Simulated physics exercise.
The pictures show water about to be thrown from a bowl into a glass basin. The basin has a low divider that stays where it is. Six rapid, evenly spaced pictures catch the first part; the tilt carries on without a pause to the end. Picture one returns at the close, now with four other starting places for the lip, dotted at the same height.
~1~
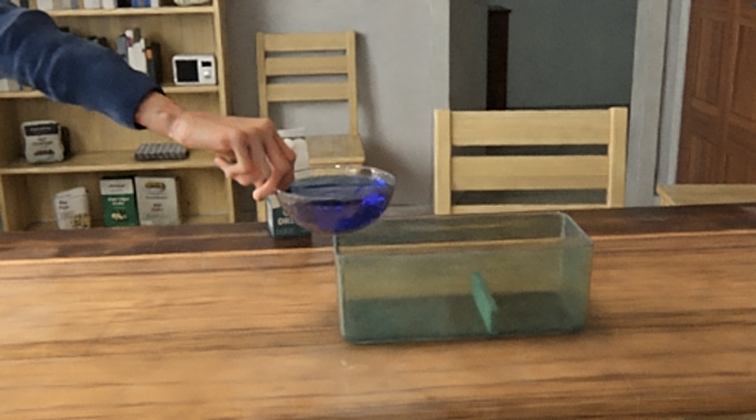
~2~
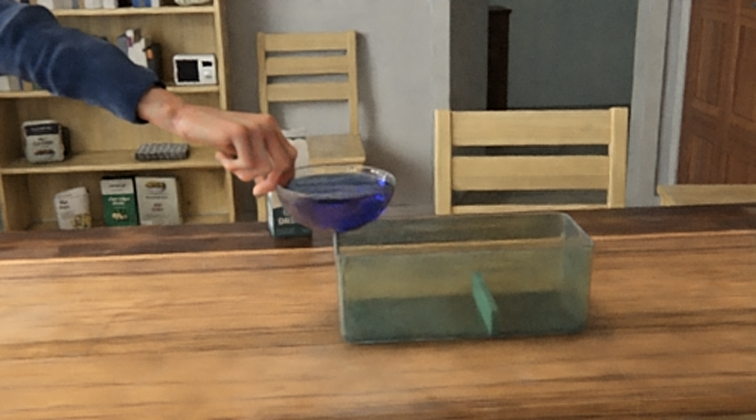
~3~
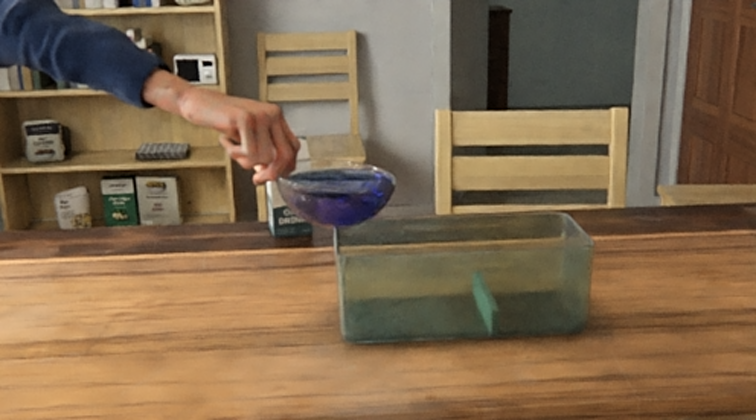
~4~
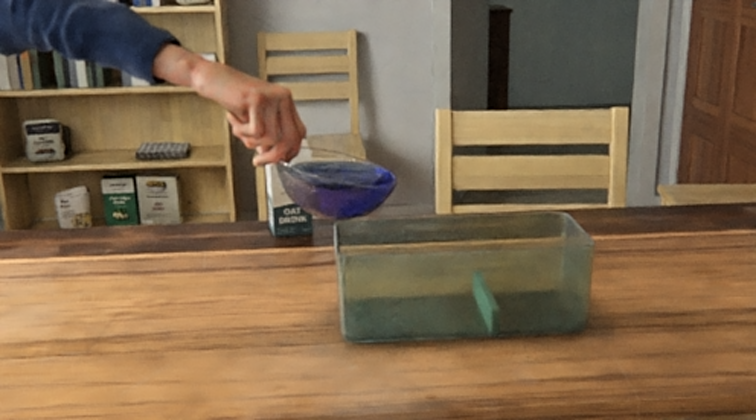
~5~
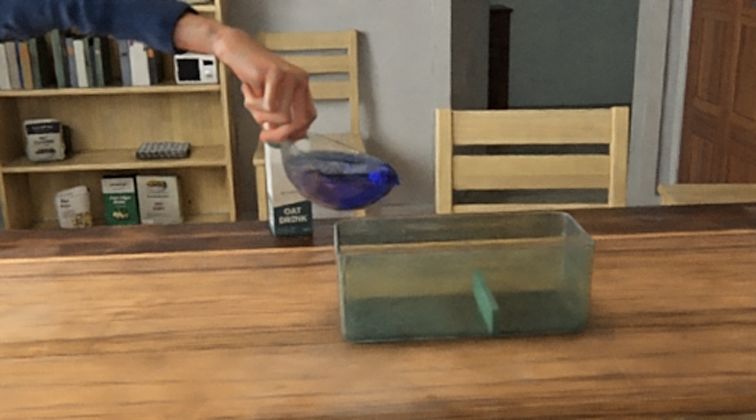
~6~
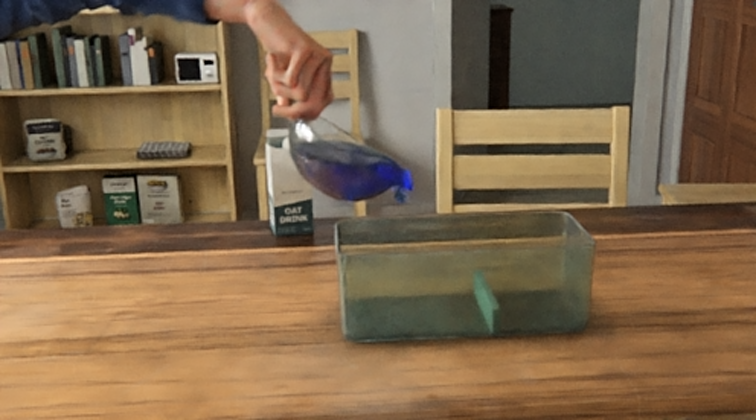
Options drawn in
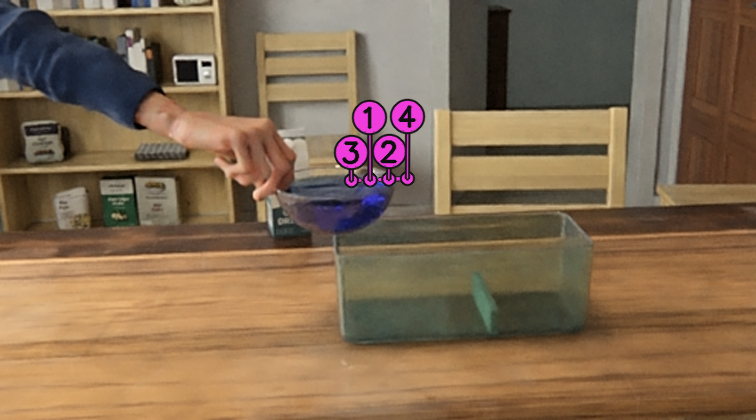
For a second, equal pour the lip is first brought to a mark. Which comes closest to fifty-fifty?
4.
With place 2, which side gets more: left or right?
The left one.
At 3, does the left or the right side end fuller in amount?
More ends on the left.
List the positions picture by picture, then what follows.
Upright, lip at (394, 179); basin from (341, 341) to (585, 329); top of the wall at (485, 289); nothing has left yet, in the first frame.
Upright, lip at (394, 179); nothing has left yet, in the second frame.
Tipped about 7°, lip at (394, 178); nothing has left yet, in the third frame.
Tipped about 15°, lip at (395, 178); nothing has left yet, in the fourth frame.
Tipped about 25°, lip at (395, 178); water is over the lip, down to (395, 178), in the fifth frame.
Tipped about 37°, lip at (396, 177); water is over the lip, down to (401, 197), in the sixth frame.
On the marked copy, 1 at (370, 179); 2 at (388, 179); 3 at (351, 180); 4 at (407, 178).
For place 1, about 82 % ends left of the wall and 15 % right of it; 4 % is lost outside.
For place 2, about 70 % ends left of the wall and 28 % right of it.
For place 3, about 75 % ends left of the wall and 20 % right of it; 6 % is lost outside.
For place 4, about 45 % ends left of the wall and 52 % right of it.
